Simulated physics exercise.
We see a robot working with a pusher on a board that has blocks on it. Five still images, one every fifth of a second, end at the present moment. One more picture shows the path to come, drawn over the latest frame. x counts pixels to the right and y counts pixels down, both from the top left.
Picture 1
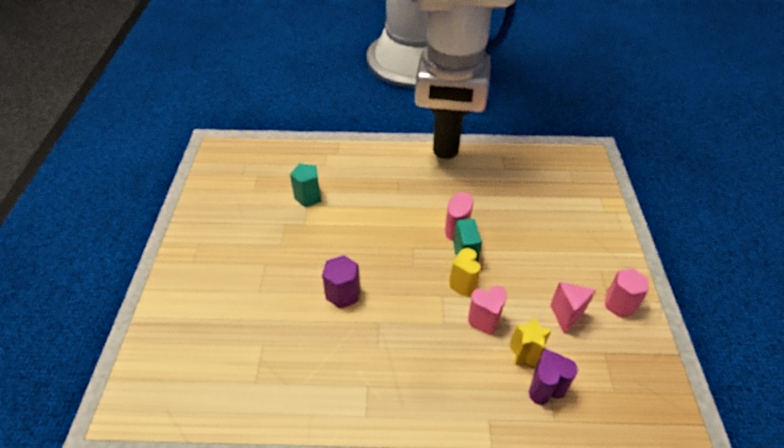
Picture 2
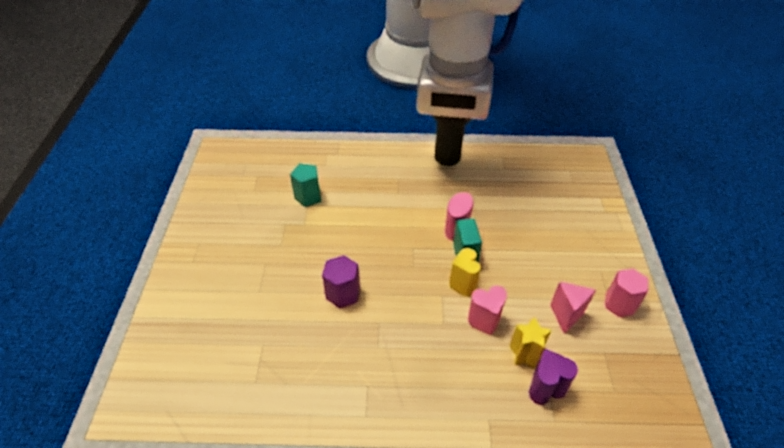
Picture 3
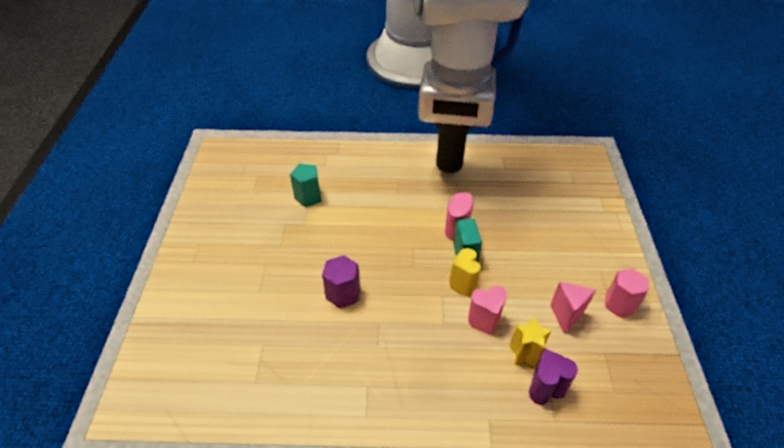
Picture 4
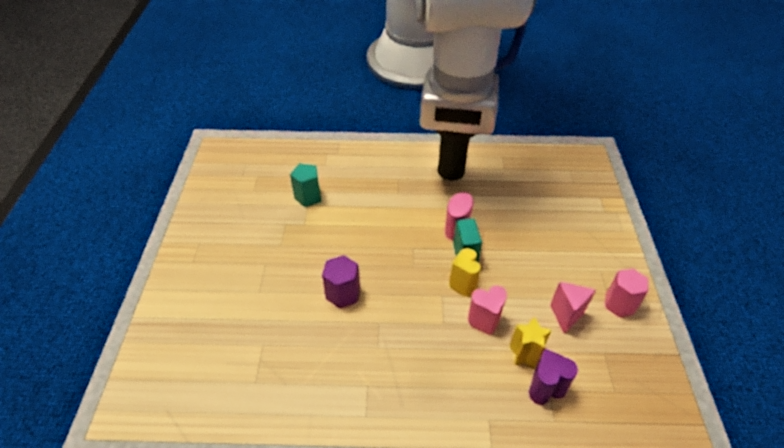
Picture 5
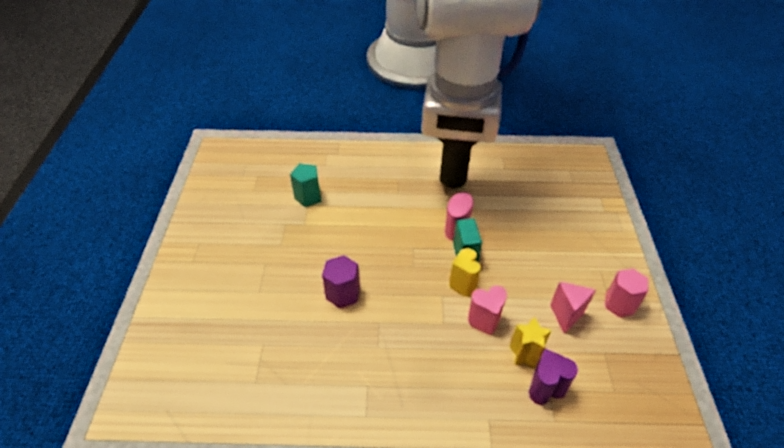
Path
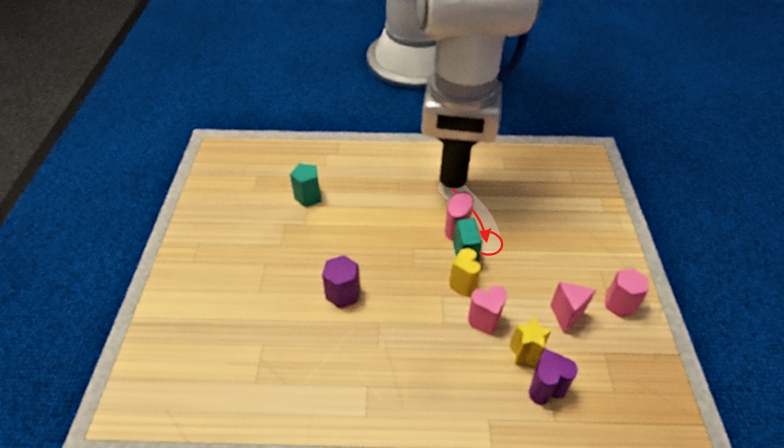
A white robot arm with a black pusher works at the far edge of a pale wooden board on blue flooring, seen from above by a still camera. Pink, yellow, turquoise and purple blocks cluster toward the right, while a turquoise block and a purple one sit apart on the left. The pusher slides slowly nearer the pink oval, drifting slightly right, and no block moves.
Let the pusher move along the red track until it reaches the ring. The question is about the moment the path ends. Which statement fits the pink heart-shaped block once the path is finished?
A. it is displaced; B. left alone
My answer is option B.
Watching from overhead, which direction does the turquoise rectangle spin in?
It spins against the clock.
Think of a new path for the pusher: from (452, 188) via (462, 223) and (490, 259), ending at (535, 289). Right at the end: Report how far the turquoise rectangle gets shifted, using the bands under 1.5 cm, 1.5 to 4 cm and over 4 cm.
Once the path ends, it will sit 1.5 to 4 cm from where it is now.
The line goes from (452, 188) over (467, 204) and (480, 222) to (487, 243).
The first path, step by step. Halfway along, pusher (476, 204); pink oval (461, 206).
At the end, pusher (489, 234); pink oval (458, 214), turned 85° clockwise; yellow heart-shaped block (469, 265), turned 10° clockwise; turquoise rectangle (466, 238), turned 35° anticlockwise; pink heart-shaped block unmoved.
